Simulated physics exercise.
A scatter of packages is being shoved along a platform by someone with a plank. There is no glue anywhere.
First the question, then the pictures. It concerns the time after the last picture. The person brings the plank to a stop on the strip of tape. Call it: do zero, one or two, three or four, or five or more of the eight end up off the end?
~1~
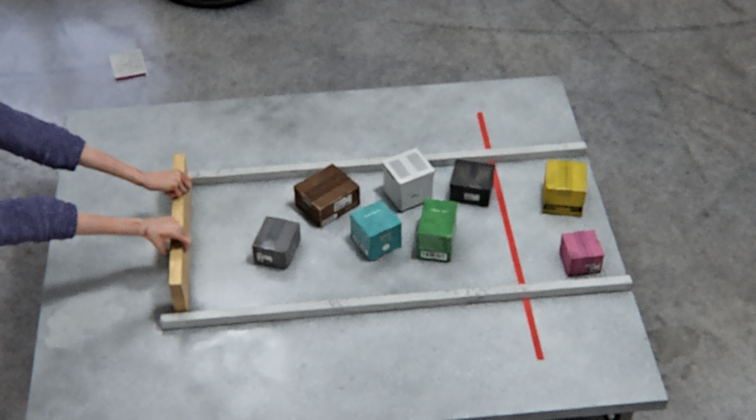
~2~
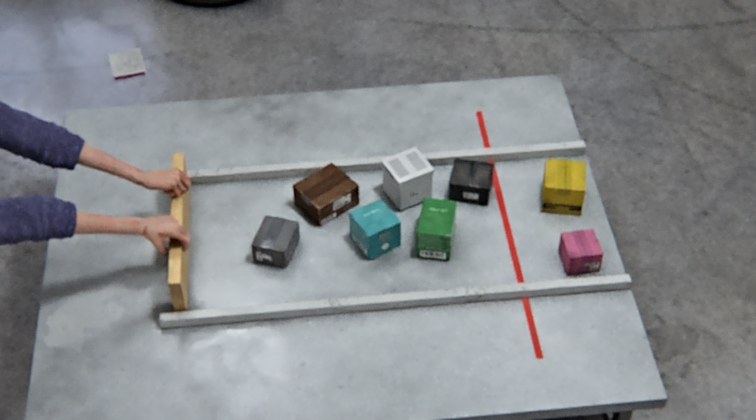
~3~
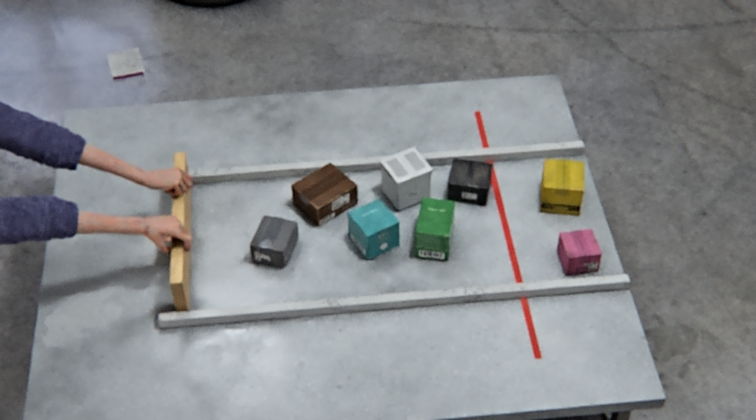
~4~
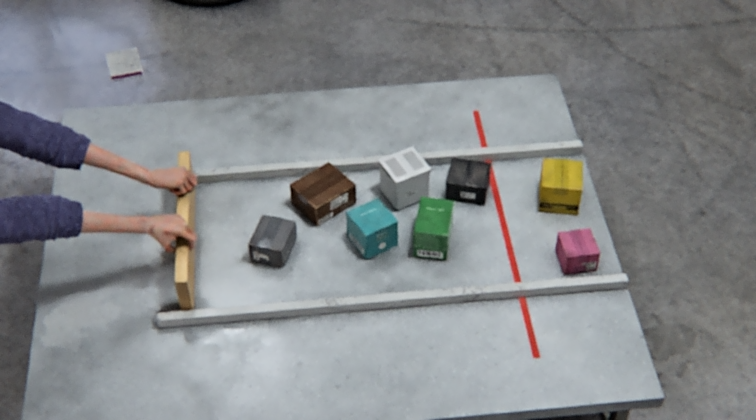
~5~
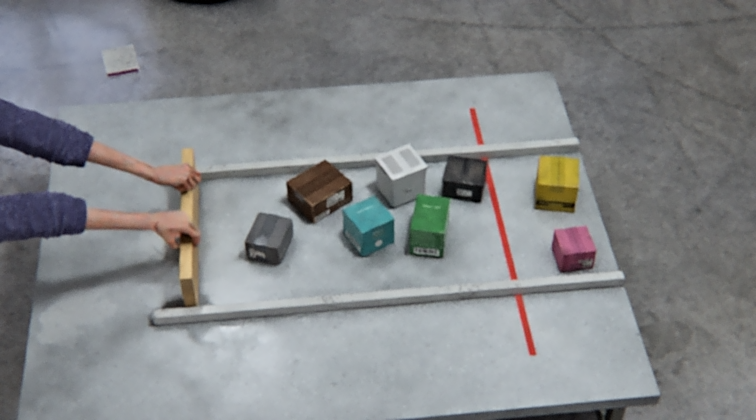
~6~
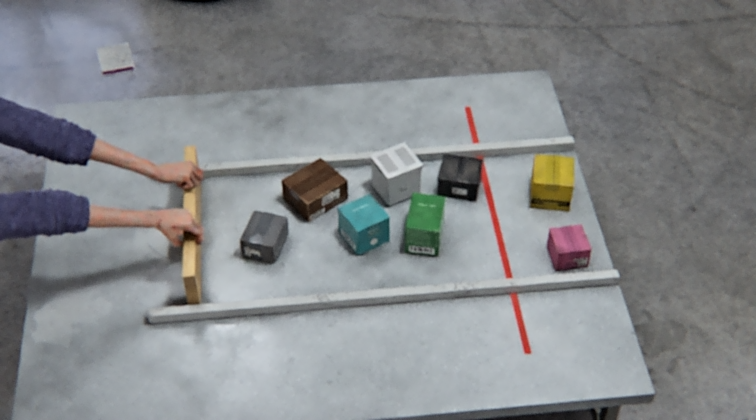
One or two end up off it.
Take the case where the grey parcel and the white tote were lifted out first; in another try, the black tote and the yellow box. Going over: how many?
In the first try 0, in the other 0.
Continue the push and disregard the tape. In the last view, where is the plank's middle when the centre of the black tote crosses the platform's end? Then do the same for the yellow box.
About (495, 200), and about (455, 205) for the other.
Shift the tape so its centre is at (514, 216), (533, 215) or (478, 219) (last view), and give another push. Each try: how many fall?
The counts come to 3, then 4, then 1.
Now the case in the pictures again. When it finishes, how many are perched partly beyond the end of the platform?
3 is the number.
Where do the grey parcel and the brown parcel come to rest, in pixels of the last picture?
In the last picture they sit at about (514, 213) and about (505, 163).
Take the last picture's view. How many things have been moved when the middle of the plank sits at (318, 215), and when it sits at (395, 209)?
Moved so far: 4, then 6.
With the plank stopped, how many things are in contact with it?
In contact: 2.
Soon after, none off yet; yellow box at rest near (552, 183); pink parcel at rest near (569, 247); black tote at rest near (460, 178).
After that, none off yet; yellow box at rest near (552, 183); pink parcel at rest near (569, 247); black tote displaced about its own width near (497, 181).
In the end, the number that fall off is one or two; gone, yellow box.
